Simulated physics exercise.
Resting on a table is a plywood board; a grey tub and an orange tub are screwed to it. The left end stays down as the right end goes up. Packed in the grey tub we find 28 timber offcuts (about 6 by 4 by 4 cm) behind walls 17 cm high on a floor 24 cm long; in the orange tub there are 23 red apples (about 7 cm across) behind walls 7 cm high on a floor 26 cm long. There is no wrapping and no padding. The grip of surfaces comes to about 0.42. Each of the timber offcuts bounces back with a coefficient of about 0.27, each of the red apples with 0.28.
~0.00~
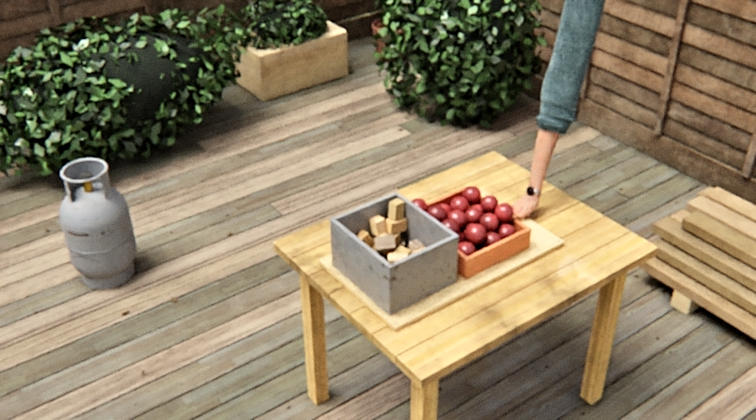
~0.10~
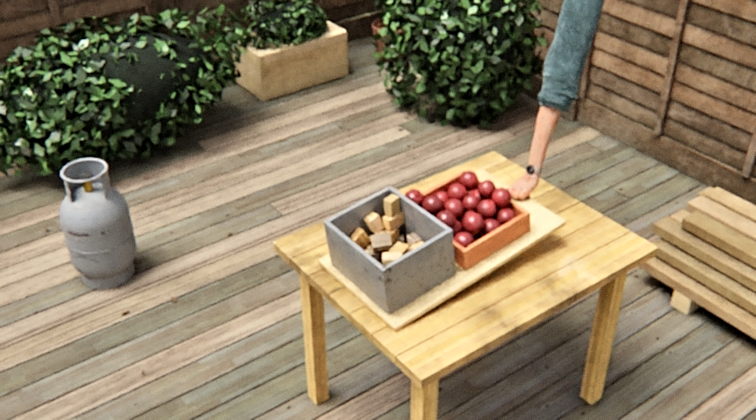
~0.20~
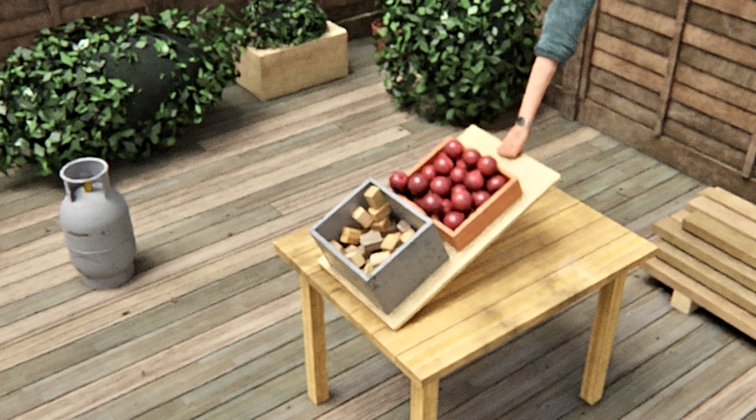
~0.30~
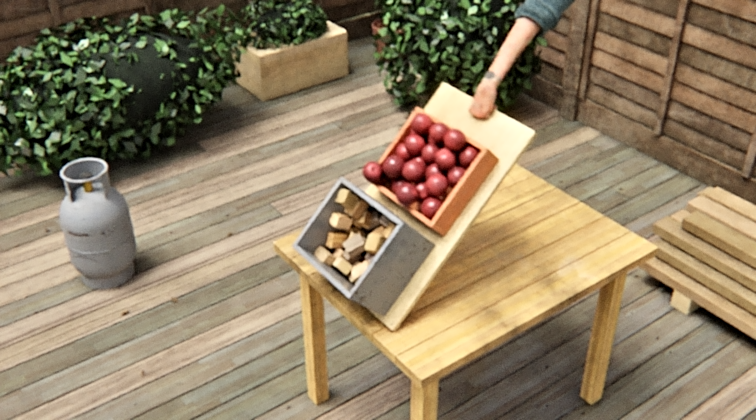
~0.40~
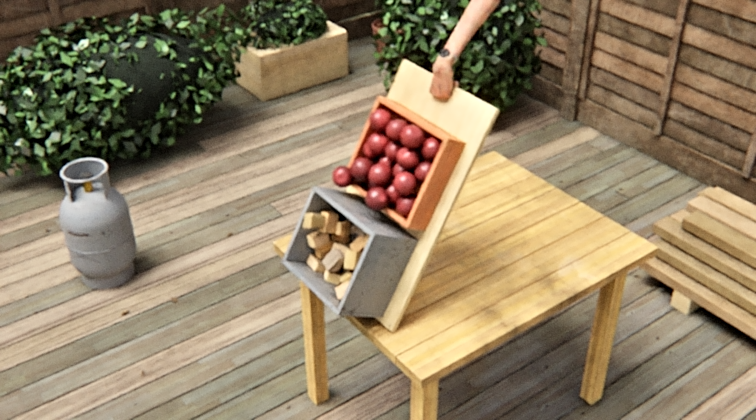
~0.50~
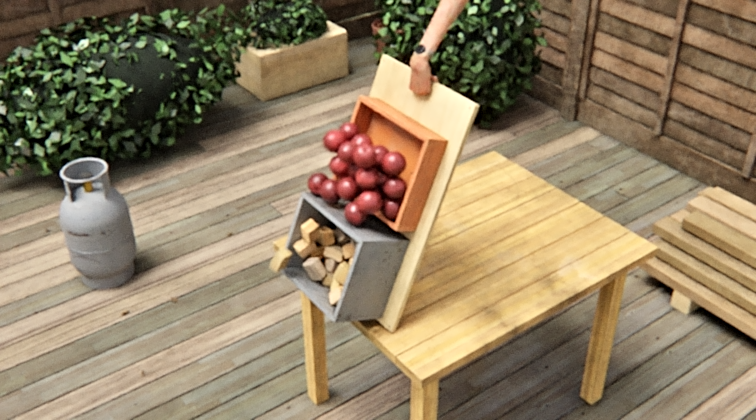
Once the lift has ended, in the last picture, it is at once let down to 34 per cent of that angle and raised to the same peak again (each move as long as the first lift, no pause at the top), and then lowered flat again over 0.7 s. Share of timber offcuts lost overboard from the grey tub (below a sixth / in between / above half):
Below a sixth.
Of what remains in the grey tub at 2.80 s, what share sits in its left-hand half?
Close to 80 in every hundred.
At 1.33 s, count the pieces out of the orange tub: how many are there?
Out so far from the orange tub: Around 18.
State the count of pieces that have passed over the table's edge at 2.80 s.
It comes to near 16.
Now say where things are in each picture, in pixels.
In the first picture (we follow the rim corner now nearest the camera), grey tub at (392, 265); orange tub at (469, 258); tilt 0°; nothing out yet.
In the second picture, grey tub at (385, 268); orange tub at (466, 249); tilt 7°.
In the third picture, grey tub at (369, 277); orange tub at (455, 233); tilt 24°.
In the fourth picture, grey tub at (351, 294); orange tub at (432, 222); tilt 43°.
In the fifth picture, grey tub at (338, 310); orange tub at (408, 223); tilt 60°.
In the sixth picture, grey tub at (335, 318); orange tub at (396, 226); tilt 67°; 16 out, the lowest offcut at (281, 260).
After 0.87 s, tilt 30°; 2 of 28 out of the grey tub and 18 of 23 out of the orange tub.
After 1.33 s, tilt 55°; 2 of 28 out of the grey tub and 18 of 23 out of the orange tub.
After 1.97 s, tilt 17°; 2 of 28 out of the grey tub and 18 of 23 out of the orange tub.
When it is over (at 2.80 s), 2 of 28 out of the grey tub and 18 of 23 out of the orange tub. Asked share, 2 of 28, 7 per cent.
